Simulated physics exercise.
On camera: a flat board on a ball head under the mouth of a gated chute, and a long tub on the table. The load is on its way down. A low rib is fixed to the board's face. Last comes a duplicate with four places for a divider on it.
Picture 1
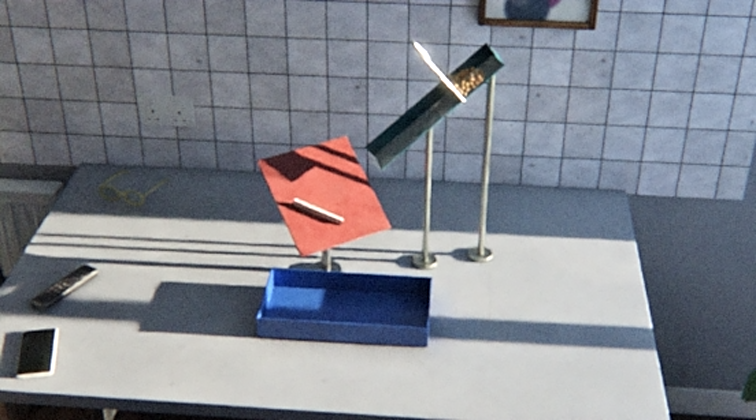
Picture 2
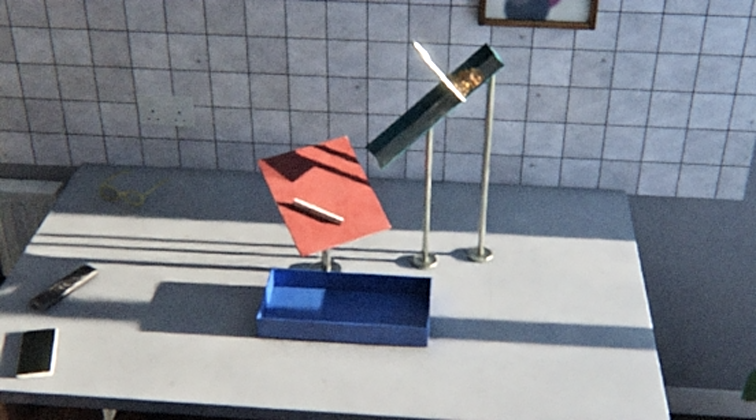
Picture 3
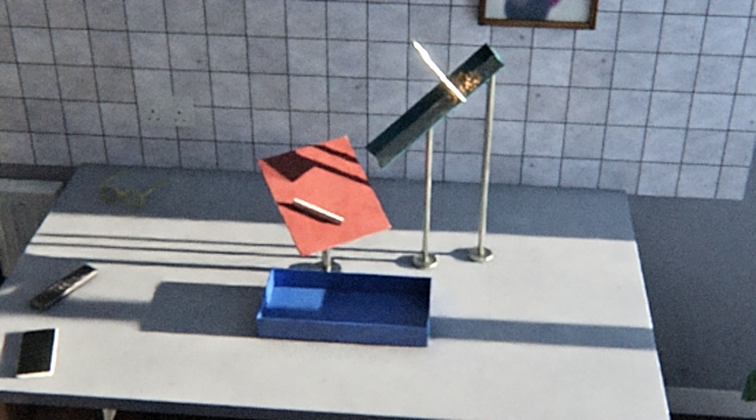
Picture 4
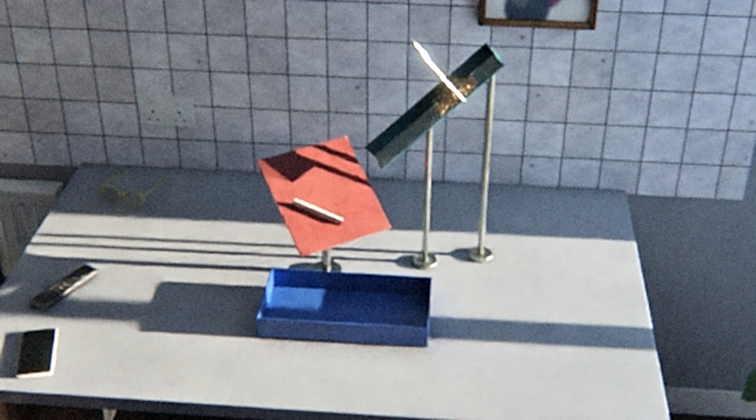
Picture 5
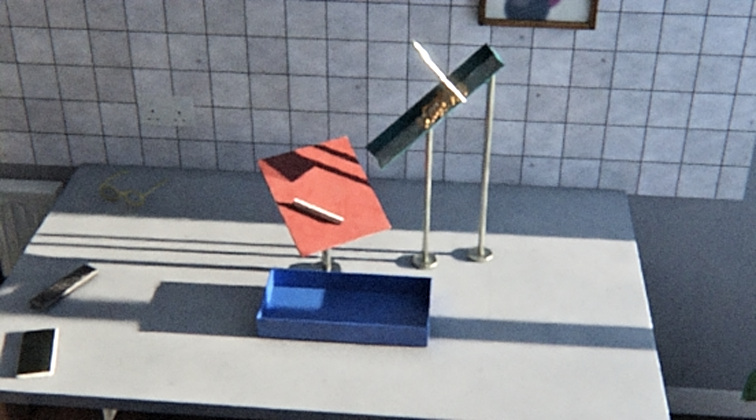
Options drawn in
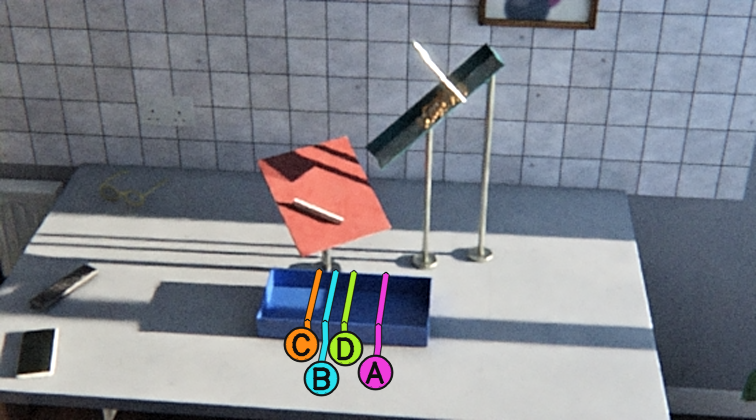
On a grey table against a tiled wall, small brown beads slide a short way down a sloping dark green chute on two metal posts, while the tilted red board below and the empty blue tub stay still.
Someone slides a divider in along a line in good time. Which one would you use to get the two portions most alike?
A.
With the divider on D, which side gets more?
The right side.
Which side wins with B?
Right.
On the marked copy, line A crosses the front rim at (378, 325); line B crosses the front rim at (325, 322); line C crosses the front rim at (307, 321); line D crosses the front rim at (344, 323).
With A, of what is caught, close to half on the left of the divider, close to half on the right.
With B, of what is caught, a small share on the left of the divider, the bulk on the right.
With C, of what is caught, a small share on the left of the divider, all but a few on the right.
With D, of what is caught, a small share on the left of the divider, the bulk on the right.
